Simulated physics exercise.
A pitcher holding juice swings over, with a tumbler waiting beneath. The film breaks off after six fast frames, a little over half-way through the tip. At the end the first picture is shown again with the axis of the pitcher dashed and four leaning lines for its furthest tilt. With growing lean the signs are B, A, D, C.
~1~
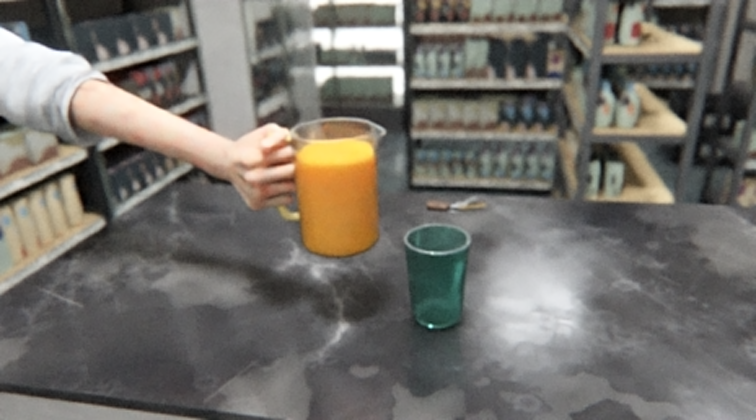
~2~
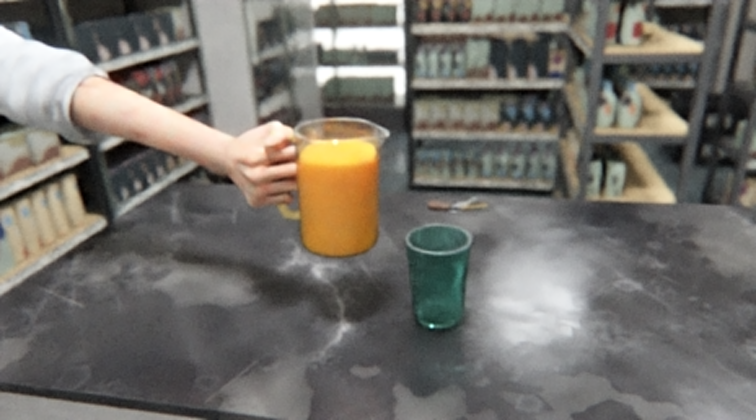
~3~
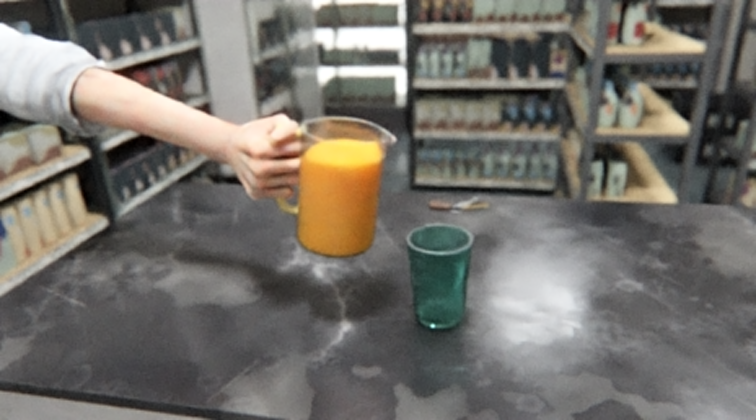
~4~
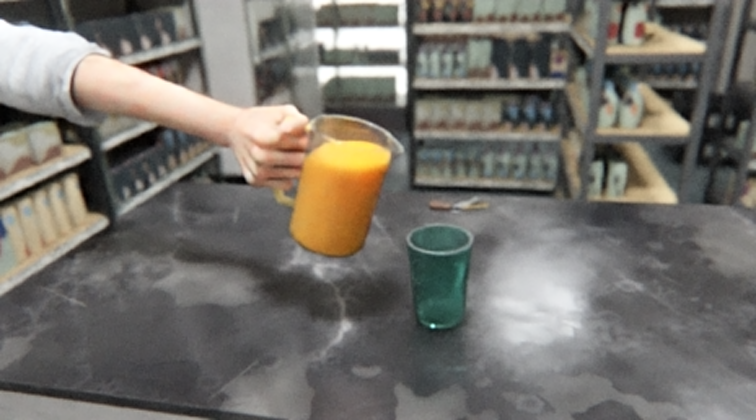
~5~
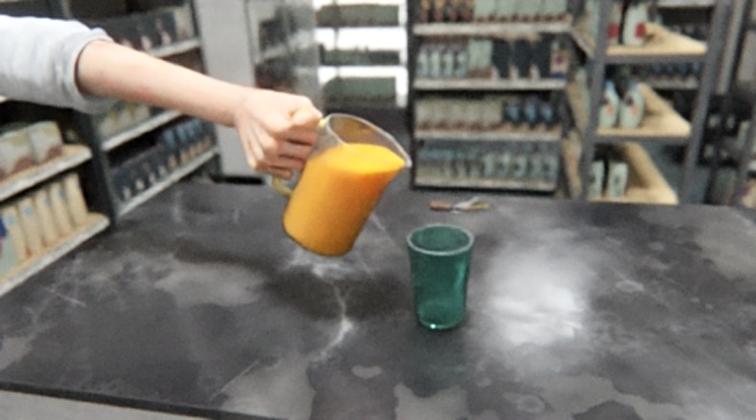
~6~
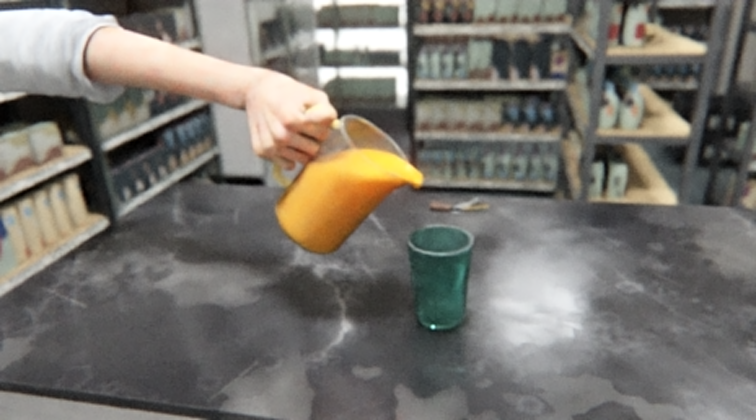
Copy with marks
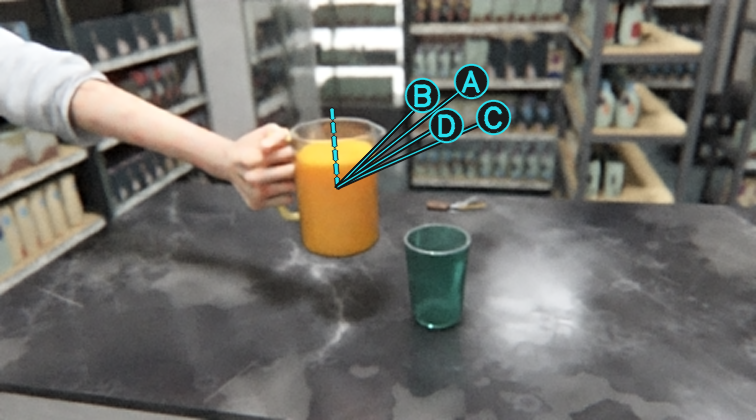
In a shop-like room lined with stocked shelves, a still camera looks slightly down across a dark, marbled tabletop. A hand in a light grey sleeve reaches in from the left, holding a clear pitcher of orange juice above and left of an empty green tumbler. The hand keeps the pitcher nearly upright at first, then tilts it steadily rightward until juice just slips over its lip.
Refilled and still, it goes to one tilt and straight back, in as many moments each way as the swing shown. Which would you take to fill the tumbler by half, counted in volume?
D.
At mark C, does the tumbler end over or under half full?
Over half.
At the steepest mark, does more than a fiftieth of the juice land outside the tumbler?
No, it does not.
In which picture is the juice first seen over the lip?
Picture 6.
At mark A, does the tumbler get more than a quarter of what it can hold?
Yes, it does.
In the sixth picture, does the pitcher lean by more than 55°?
No.
In cyan, A at (458, 92); B at (412, 110); C at (478, 124); D at (430, 131).
For mark A, the tumbler ends with about 34 % of what it can hold.
For mark B, the tumbler ends with about 22 % of what it can hold.
For mark C, the tumbler ends with about 70 % of what it can hold.
For mark D, the tumbler ends with about 50 % of what it can hold.
